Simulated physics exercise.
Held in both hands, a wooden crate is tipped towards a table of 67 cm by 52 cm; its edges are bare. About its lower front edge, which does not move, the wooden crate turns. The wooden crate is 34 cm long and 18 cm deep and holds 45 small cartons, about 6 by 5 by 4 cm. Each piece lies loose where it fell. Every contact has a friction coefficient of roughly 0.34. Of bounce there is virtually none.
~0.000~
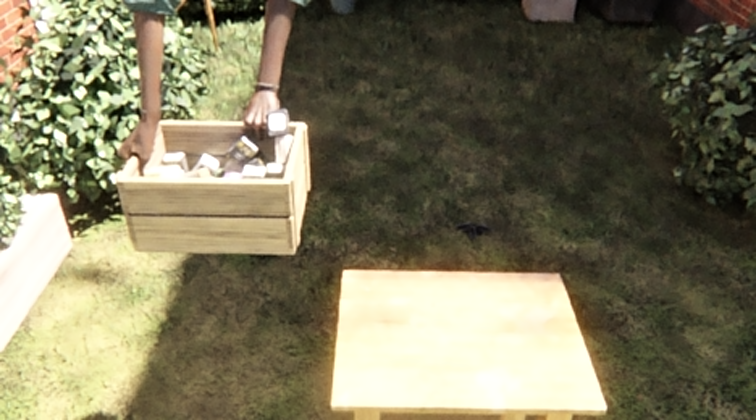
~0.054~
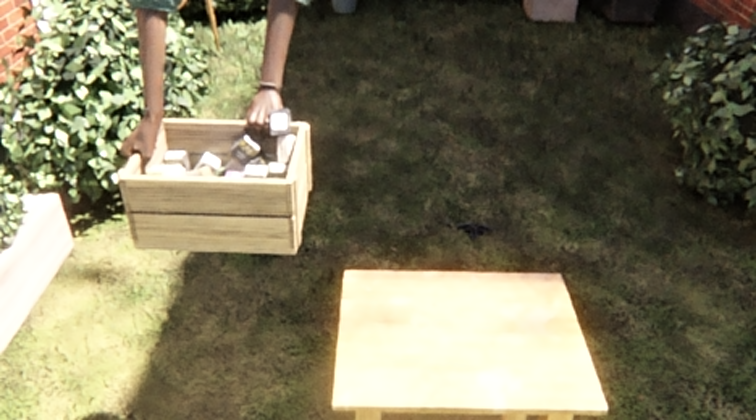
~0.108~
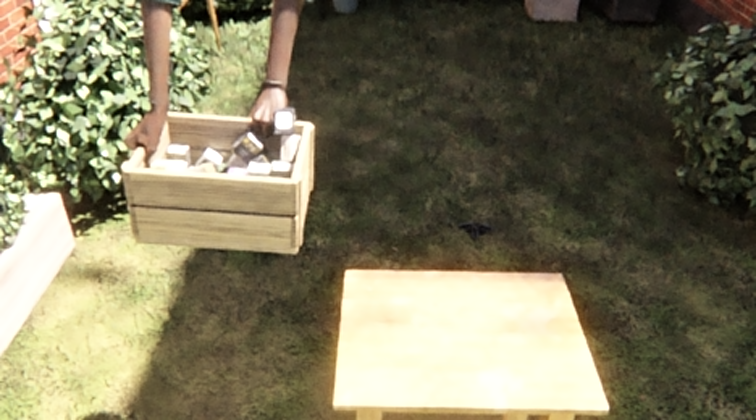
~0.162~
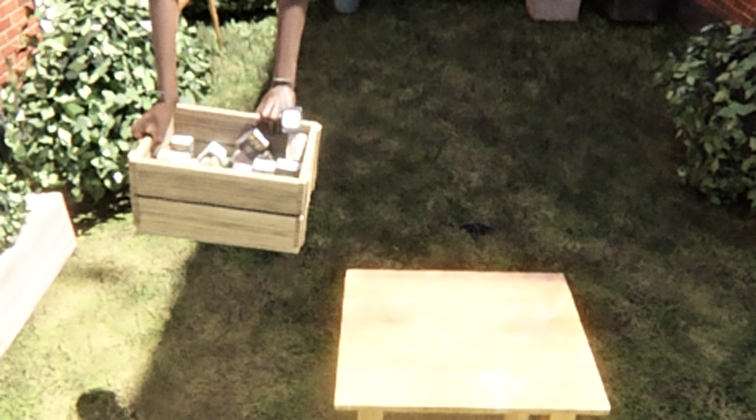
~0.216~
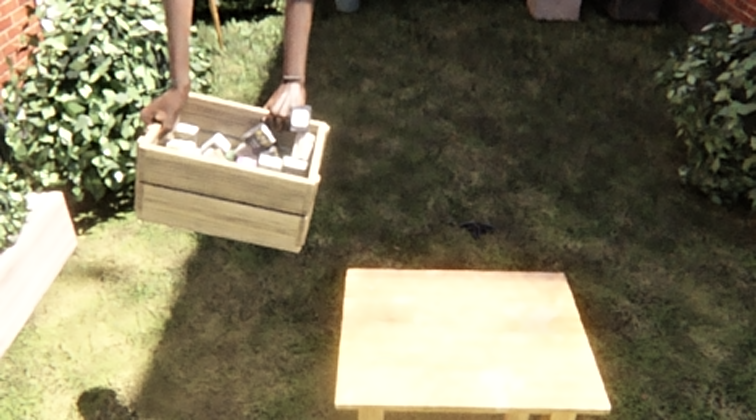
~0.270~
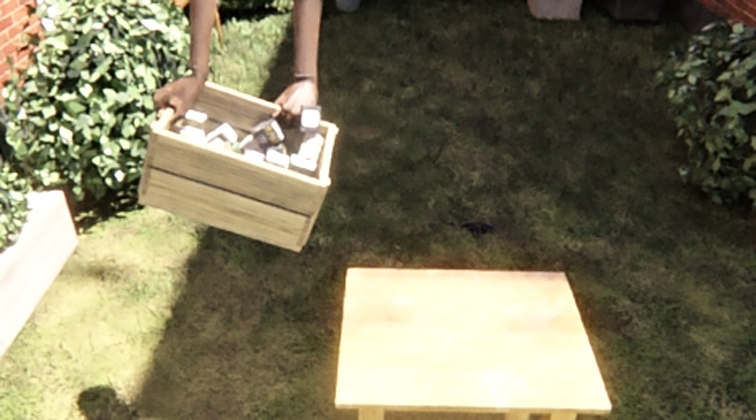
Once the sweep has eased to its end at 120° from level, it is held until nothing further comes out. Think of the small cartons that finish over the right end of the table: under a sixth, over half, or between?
When everything settles, below one part in six of them lie over the right end of the table.
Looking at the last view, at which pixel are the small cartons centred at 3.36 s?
Around (461, 318).
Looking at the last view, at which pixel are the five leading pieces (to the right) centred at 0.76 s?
The leading five average out near (385, 168).
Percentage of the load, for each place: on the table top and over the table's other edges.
Around 95 per cent and 5 per cent, in that order.
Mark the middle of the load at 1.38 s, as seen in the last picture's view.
It's centred at about (452, 315).
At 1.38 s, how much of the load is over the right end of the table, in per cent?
I'd put it near 0 in a hundred by then.
After 0.76 s, tilt 99°; 45 still in the wooden crate.
After 1.38 s, tilt 120°; 1 still in the wooden crate, 39 on the table top and 5 in the air.
After 2.25 s, tilt 120°; 43 on the table top and 2 over the table's other edges.
Outcome (at 3.36 s), 43 on the table top and 2 over the table's other edges. Asked share, 0 of 45, 0 per cent.
